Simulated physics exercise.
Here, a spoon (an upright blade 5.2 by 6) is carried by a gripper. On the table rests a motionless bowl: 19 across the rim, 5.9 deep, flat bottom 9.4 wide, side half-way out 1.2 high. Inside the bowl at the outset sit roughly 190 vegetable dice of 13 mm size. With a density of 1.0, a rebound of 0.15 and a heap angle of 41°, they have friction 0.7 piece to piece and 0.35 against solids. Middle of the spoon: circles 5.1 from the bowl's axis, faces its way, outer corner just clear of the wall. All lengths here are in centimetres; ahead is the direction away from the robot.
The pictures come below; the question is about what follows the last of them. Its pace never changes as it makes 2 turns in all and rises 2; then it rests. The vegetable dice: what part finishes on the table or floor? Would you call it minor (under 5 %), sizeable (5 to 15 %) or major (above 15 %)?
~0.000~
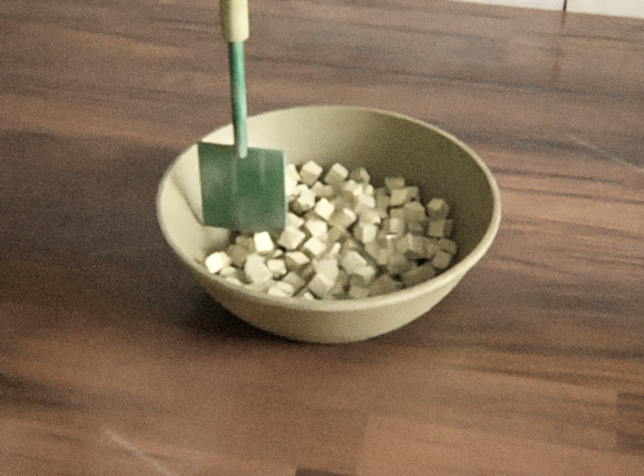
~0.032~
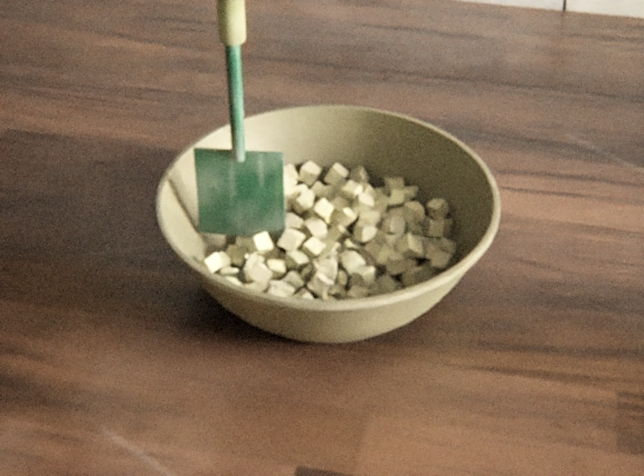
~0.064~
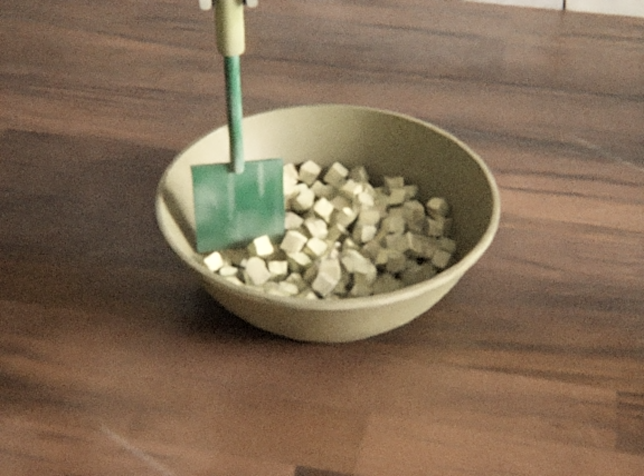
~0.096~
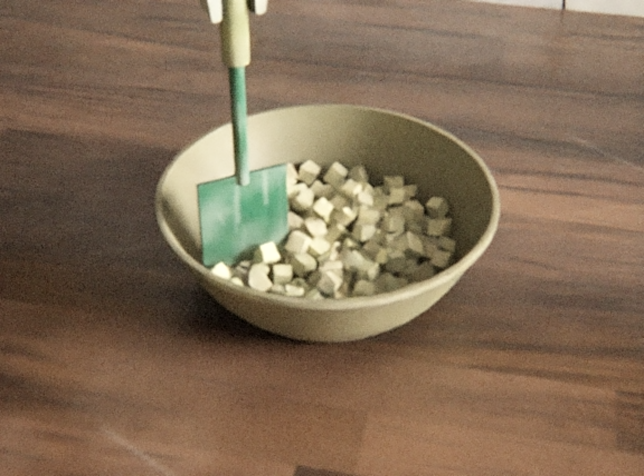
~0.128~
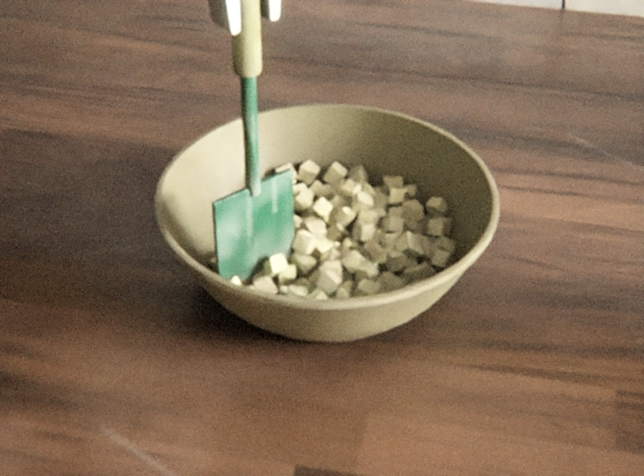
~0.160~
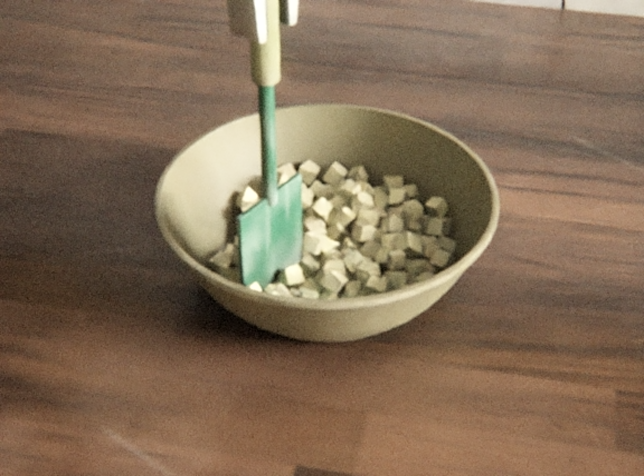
I would call it sizeable.
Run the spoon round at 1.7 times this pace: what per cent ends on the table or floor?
I'd put it near 25 %.
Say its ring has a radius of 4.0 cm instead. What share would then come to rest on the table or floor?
It would be close to 20 per cent then.
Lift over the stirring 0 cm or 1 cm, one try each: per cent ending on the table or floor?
Estimates: 25 % then 20 %.
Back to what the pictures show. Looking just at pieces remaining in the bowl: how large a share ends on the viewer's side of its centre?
I'd put it near 50 per cent.
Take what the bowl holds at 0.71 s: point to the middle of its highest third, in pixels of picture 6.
(225, 200), roughly.
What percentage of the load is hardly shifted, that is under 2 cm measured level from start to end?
Roughly 10 percent of the load.
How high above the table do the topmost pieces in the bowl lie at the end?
Around 5.0 cm above the table.
By 0.71 s, 324° round, highest piece 7 above the table; 181 in the bowl, 7 on the table or floor, 1 in flight or on the tool.
By 1.26 s, 222° round, highest piece 6 above the table; 169 in the bowl, 20 on the table or floor.
By 1.74 s, 0° round, highest piece 5 above the table; 169 in the bowl, 20 on the table or floor.
By 2.44 s, 0° round, highest piece 5 above the table; 169 in the bowl, 20 on the table or floor.
Final count, 169 in the bowl, 20 on the table or floor. That is 11 % on the table or floor.
